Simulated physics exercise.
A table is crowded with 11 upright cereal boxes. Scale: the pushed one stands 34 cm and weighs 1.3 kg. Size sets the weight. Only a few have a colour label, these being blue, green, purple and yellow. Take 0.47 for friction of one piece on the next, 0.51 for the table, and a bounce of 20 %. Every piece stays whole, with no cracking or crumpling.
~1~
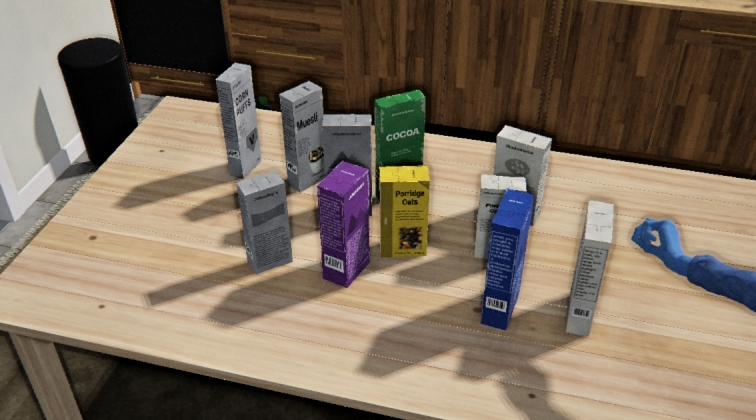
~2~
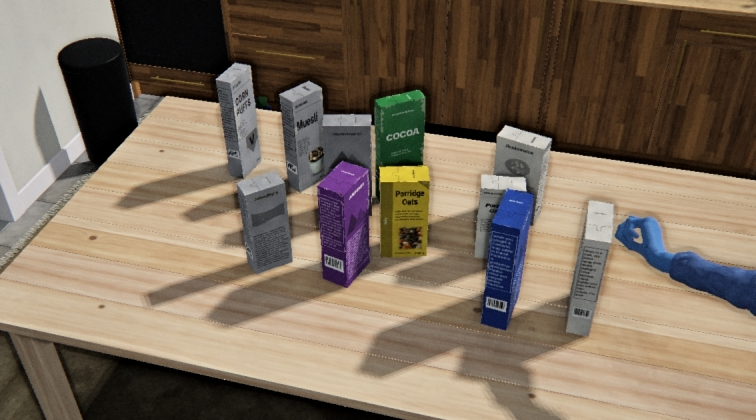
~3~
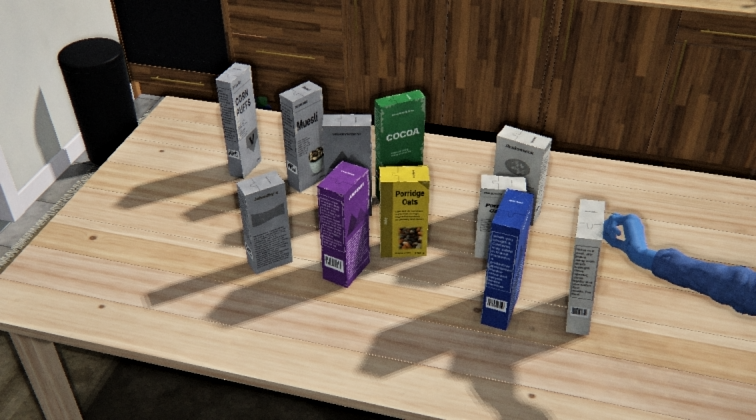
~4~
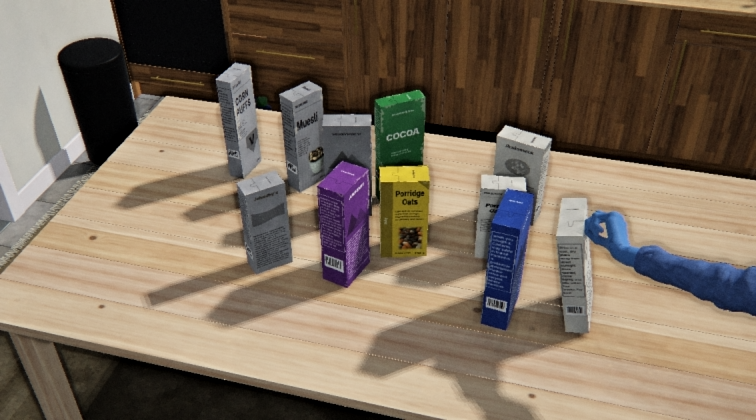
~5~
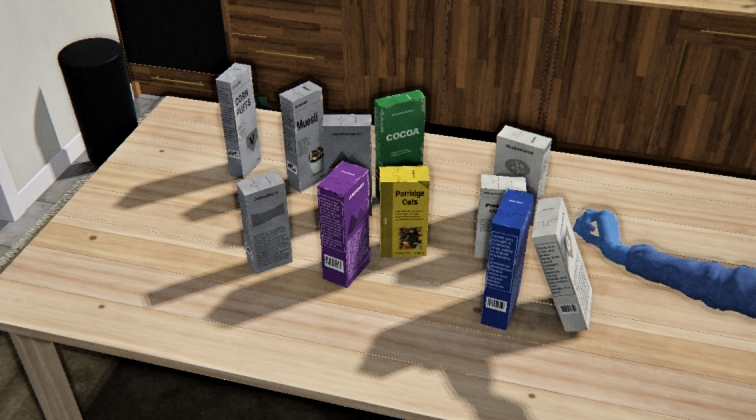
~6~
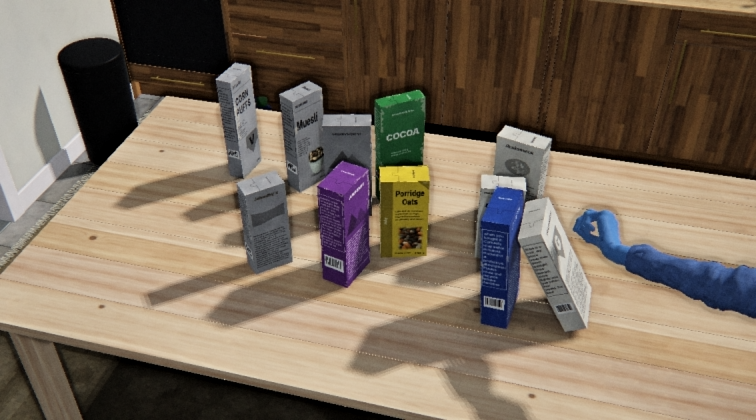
On a wooden table, a blue hand pushes a pale box leftward until it leans against a blue box.
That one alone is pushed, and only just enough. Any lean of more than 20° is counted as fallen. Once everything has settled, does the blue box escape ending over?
No, it ends over.
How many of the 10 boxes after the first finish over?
That would be 1 of them.
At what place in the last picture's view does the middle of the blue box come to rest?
I'd put it somewhere near (422, 283).
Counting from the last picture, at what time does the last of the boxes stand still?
Rest time: Around 1.5 s.
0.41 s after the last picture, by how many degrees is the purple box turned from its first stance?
My estimate is close to 0°.
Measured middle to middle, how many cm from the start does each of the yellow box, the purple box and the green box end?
Distances in cm - yellow: 0; purple: 0; green: 0.
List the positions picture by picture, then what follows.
In the first frame (places mark the middle of the side facing us), finger (642, 234) 6 cm from the first box; blue box (499, 280); purple box (333, 240); yellow box (404, 221); the rest undisturbed.
In the second frame, finger (625, 231) 19 mm from the first box; blue box (499, 280).
In the third frame, finger (608, 229) pushing; blue box (499, 280); the rest undisturbed.
In the fourth frame, finger (592, 226) pushing; blue box (499, 280); the rest undisturbed.
In the fifth frame, finger (583, 225) stopped; blue box (499, 280); the rest undisturbed.
In the sixth frame, finger (583, 225) stopped; blue box (495, 278) leaning 4°; purple box (333, 240); yellow box (404, 221); one has shifted.
Then, 0.25 s after the last picture, none of the 10 other boxes over, 1 disturbed; blue box leaning 17°.
Then, 0.41 s after the last picture, 1 of the 10 other boxes over; blue box leaning 44°.
Then, 0.53 s after the last picture, 1 of the 10 other boxes over; blue box lying flat.
At rest, 1 of the 10 other boxes over; blue box lying flat; purple box unmoved; yellow box unmoved. Nine left standing. As the last picture would show them, middles, blue box near (422, 283), purple box near (343, 226).
